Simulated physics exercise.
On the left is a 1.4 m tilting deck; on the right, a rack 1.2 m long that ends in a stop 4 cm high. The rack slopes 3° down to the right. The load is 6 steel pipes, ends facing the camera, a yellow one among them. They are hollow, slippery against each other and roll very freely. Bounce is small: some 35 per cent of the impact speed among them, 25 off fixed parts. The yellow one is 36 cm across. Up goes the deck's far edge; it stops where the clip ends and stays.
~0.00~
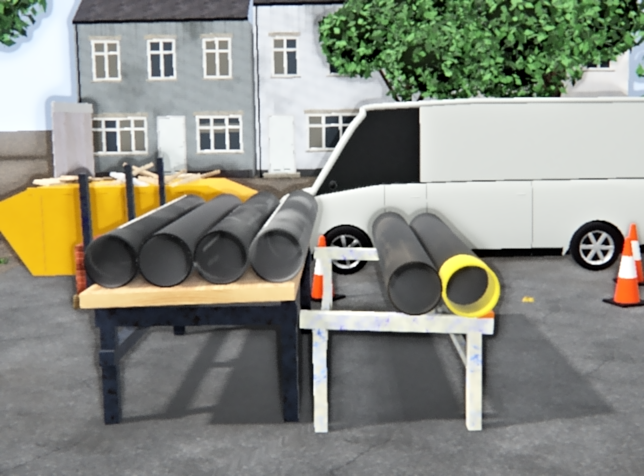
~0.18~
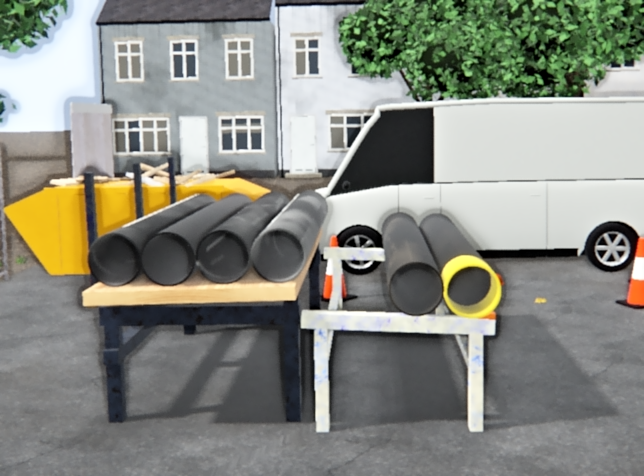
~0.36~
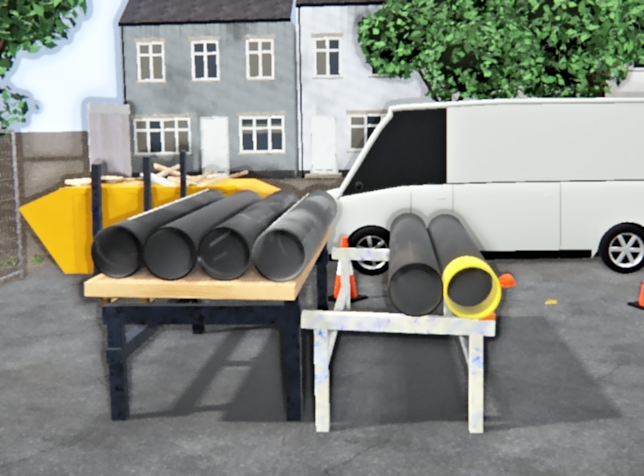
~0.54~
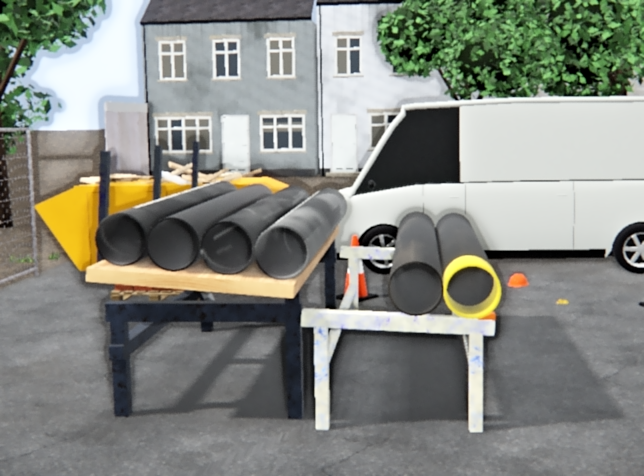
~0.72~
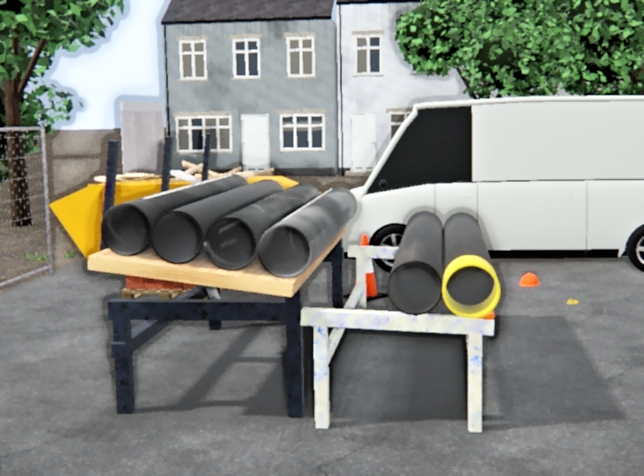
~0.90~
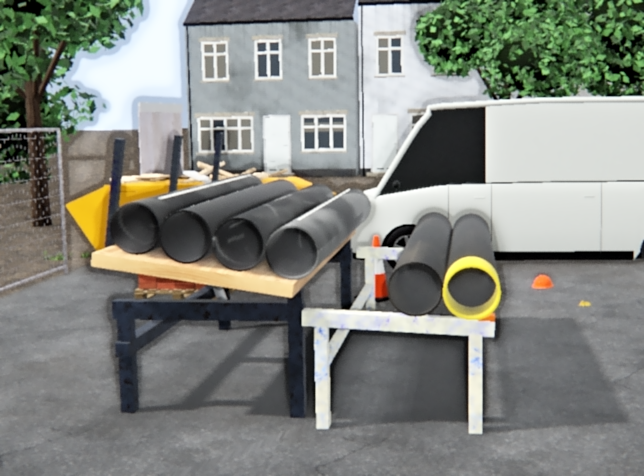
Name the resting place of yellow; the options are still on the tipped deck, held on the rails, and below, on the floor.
Yellow ends held on the rails.
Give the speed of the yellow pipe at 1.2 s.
About 0.0 m/s.
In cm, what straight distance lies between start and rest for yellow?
About: Yellow 5.
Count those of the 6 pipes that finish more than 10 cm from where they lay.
In all, 4.
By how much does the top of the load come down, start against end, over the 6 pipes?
About 0 cm.
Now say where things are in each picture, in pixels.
Yellow (472, 291); deck tilted 1° back; stop top at (492, 314), in the first picture.
Yellow (473, 292); deck tilted 1° back, in the second picture.
Yellow (473, 293); deck tilted 1° to the rack, in the third picture.
Yellow (472, 292); deck tilted 5° to the rack, in the fourth picture.
Yellow (471, 291); deck tilted 8° to the rack, in the fifth picture.
Yellow (472, 293); deck tilted 8° to the rack, in the sixth picture.
Then, 1.2 s in, yellow is on the rack, 15 cm from the rack's far end; 0 lost over the end.
Then, 1.4 s in, still the same for yellow; 0 lost over the end.
Then, 1.7 s in, yellow is on the rack, 15 cm from the rack's far end, rolling right; 0 lost over the end.
In the end (2.0 s), yellow is on the rack, 10 cm from the rack's far end; 0 lost over the end.
